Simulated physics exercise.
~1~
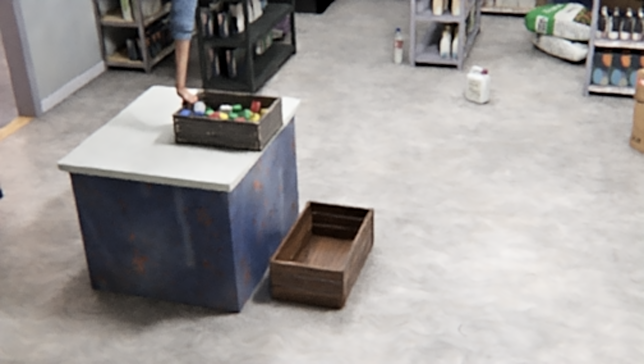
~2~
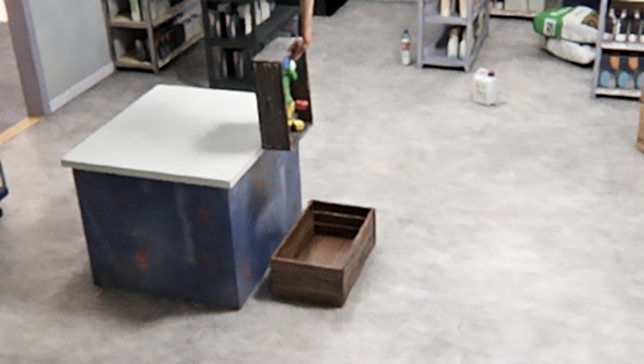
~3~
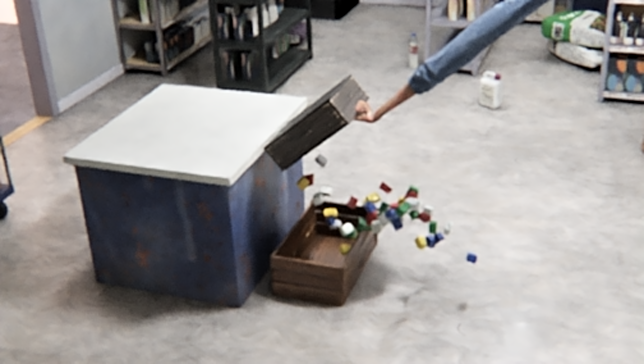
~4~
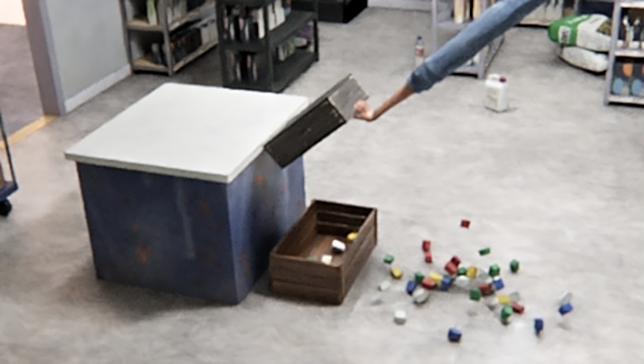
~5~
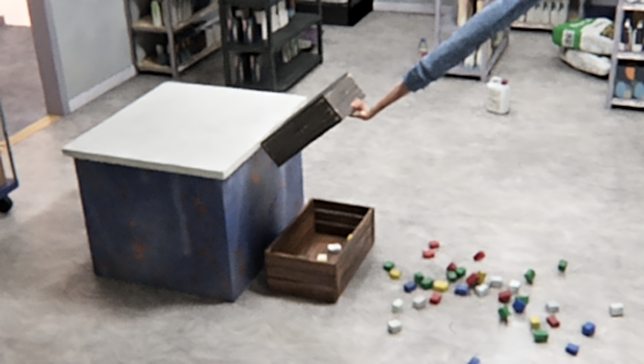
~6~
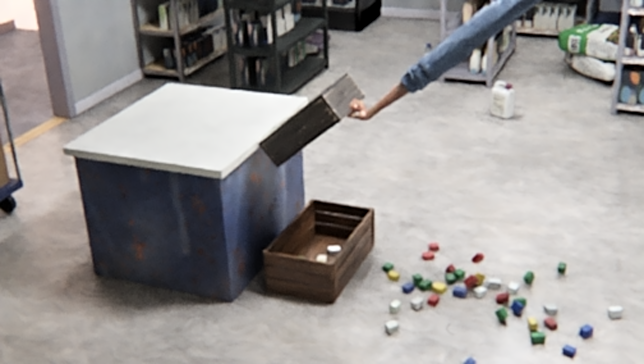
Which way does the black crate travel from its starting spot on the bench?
The black crate moves to the right, toward the edge of the bench beside the wooden tub.
